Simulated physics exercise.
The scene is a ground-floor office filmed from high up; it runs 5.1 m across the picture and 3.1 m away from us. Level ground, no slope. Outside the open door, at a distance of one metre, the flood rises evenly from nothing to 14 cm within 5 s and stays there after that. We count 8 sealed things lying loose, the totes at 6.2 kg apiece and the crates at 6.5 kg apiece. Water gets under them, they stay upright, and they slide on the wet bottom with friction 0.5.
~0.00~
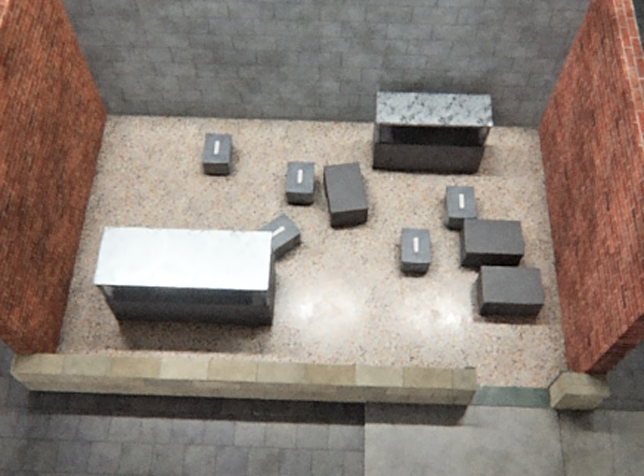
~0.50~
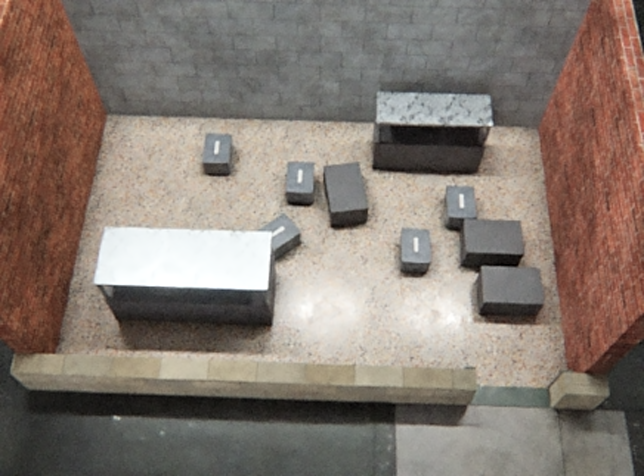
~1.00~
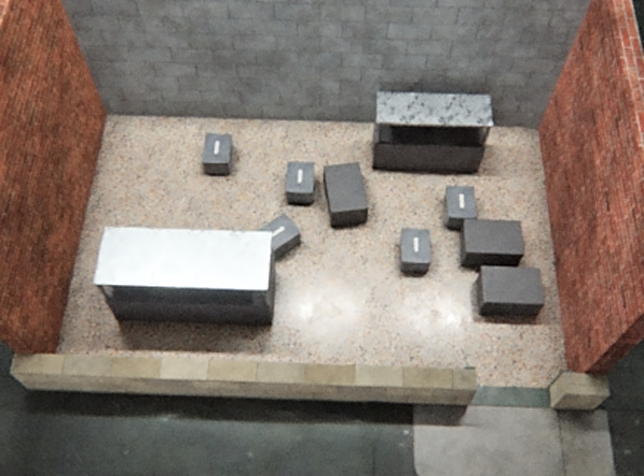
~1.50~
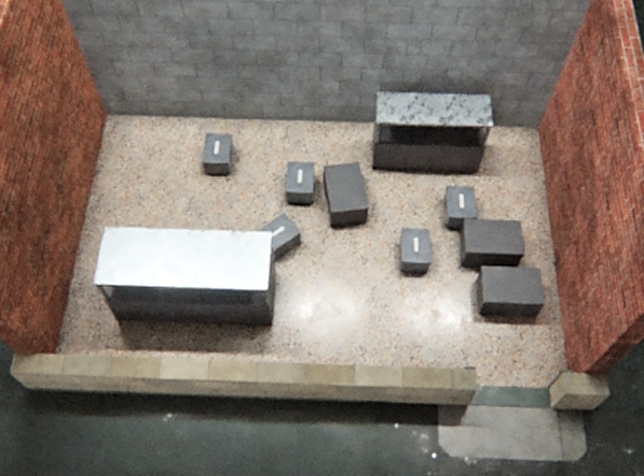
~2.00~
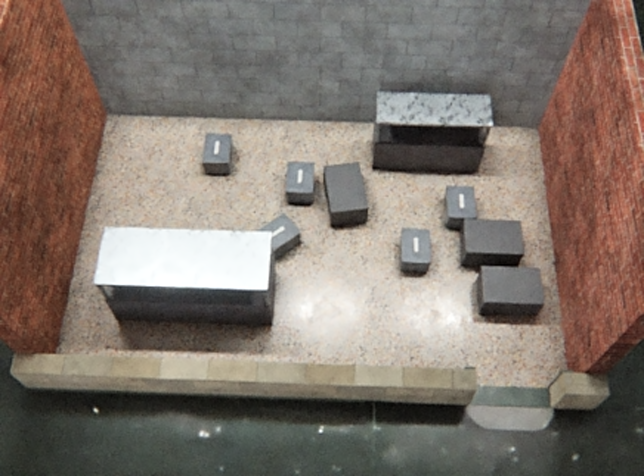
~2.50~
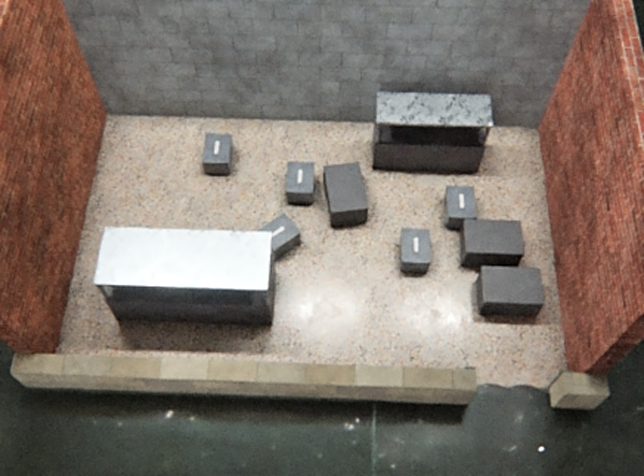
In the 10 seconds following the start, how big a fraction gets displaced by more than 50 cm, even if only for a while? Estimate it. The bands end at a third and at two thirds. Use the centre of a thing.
The moved portion will sit in the middle range.
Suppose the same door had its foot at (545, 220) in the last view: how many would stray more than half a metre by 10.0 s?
That gives 3 of them.
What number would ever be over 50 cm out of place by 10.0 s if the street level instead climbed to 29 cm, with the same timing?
With that change, 8 of them.
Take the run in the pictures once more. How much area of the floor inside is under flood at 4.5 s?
2.0 m2.
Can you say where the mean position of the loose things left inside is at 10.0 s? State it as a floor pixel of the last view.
I'd put it close to (364, 199) in the last view.
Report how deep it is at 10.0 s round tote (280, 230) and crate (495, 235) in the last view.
I'd estimate 2 cm for the first and 9 cm for the second.
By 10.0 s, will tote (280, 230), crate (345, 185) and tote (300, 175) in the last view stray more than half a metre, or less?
Same order as the question: Smaller, smaller, smaller.
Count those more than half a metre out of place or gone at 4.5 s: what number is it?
I count 0.
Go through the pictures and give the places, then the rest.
A tote at (217, 148) rests on the ground; a tote at (278, 232) rests on the ground; 0.0 m2 under water; 0 of 8 have shifted, in the first picture.
A tote at (217, 148), on the bottom; a tote at (278, 232), on the bottom; 0.0 m2 under water; 0 of 8 have shifted, in the second picture.
A tote at (217, 148) rests on the ground; a tote at (278, 232), on the bottom; water covers 0.0 m2; 0 of 8 have shifted, in the third picture.
A tote at (217, 148) rests on the ground; a tote at (278, 232) rests on the ground; water covers 0.0 m2; 0 of 8 have shifted, in the fourth picture.
A tote at (217, 148), on the bottom; a tote at (278, 232), on the bottom; 0.0 m2 under water; 0 of 8 have shifted, in the fifth picture.
A tote at (217, 148) rests on the ground; a tote at (278, 232) rests on the ground; 0.0 m2 under water; 0 of 8 have shifted, in the sixth picture.
After 3.5 s 0 of 8 are over 50 cm from their spots; 0 afloat.
After 4.5 s 0 of 8 are over 50 cm from their spots; 0 afloat.
After 7.0 s 0 of 8 are over 50 cm from their spots; 2 afloat.
After 10.0 s 3 of 8 are over 50 cm from their spots, and 3 have been at some point; 4 afloat.
